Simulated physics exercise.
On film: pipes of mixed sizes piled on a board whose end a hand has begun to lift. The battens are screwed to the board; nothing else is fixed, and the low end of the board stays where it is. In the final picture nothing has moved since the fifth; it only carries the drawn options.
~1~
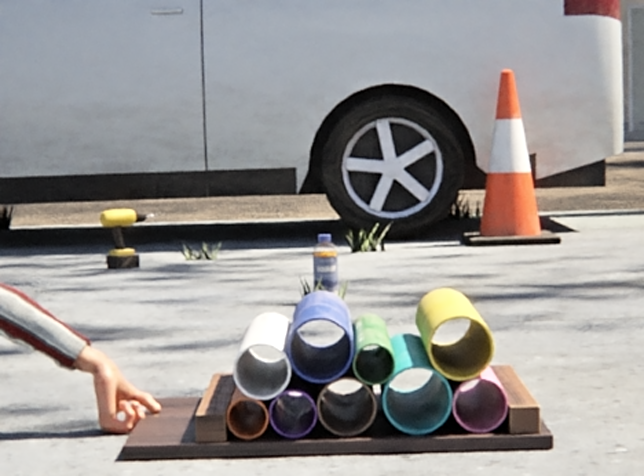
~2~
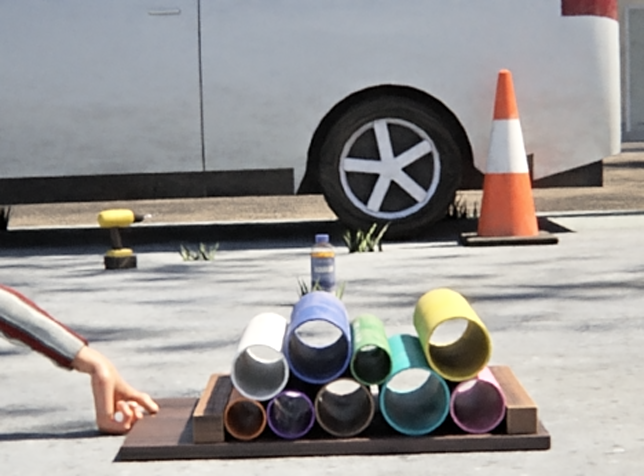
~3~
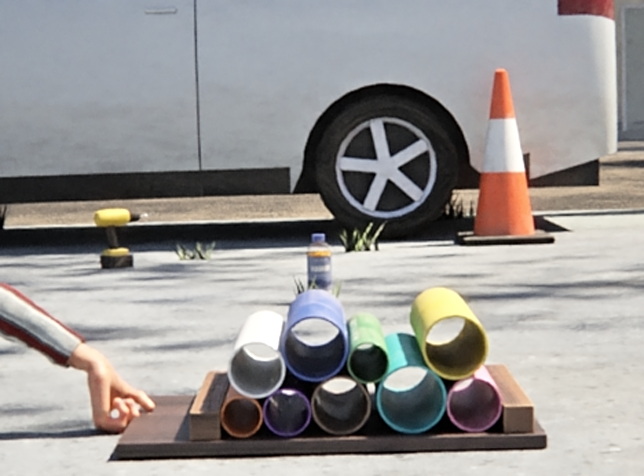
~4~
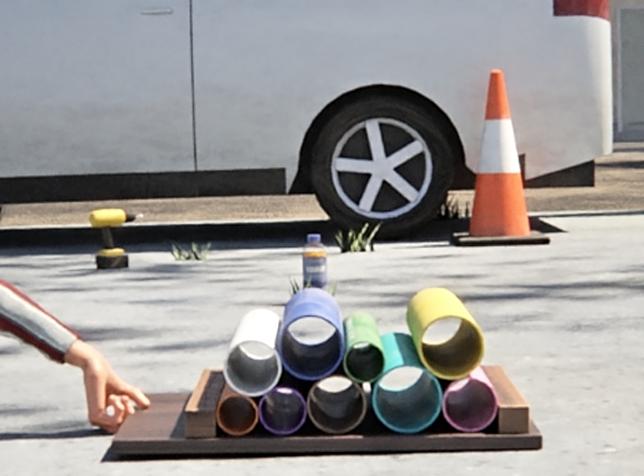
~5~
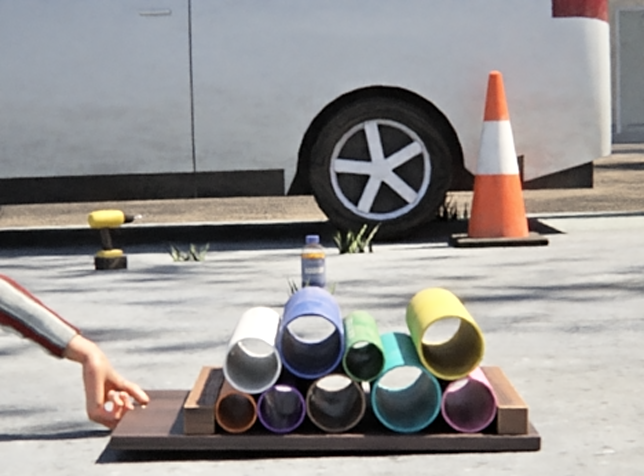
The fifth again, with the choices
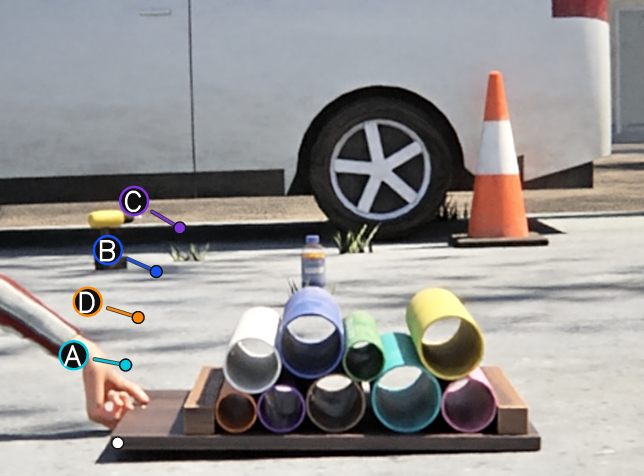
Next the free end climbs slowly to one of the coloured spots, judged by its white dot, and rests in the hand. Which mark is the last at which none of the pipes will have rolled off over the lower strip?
No higher than A.
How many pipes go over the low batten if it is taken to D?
It comes to one.
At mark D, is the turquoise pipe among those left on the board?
Yes, with D.
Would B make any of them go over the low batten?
At B: Yes.
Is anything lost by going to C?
At C: Yes.
On the marked copy, A at (126, 365); B at (156, 272); C at (179, 228); D at (138, 318); the white dot at (117, 443).
With A. Early on, board at 11°.
Further on, board at 12°.
At the end, board at 12°, none over the low batten.
As for the rest, B one over the low batten (yellow); C four over the low batten (green, yellow, white, blue); D one over the low batten (yellow).
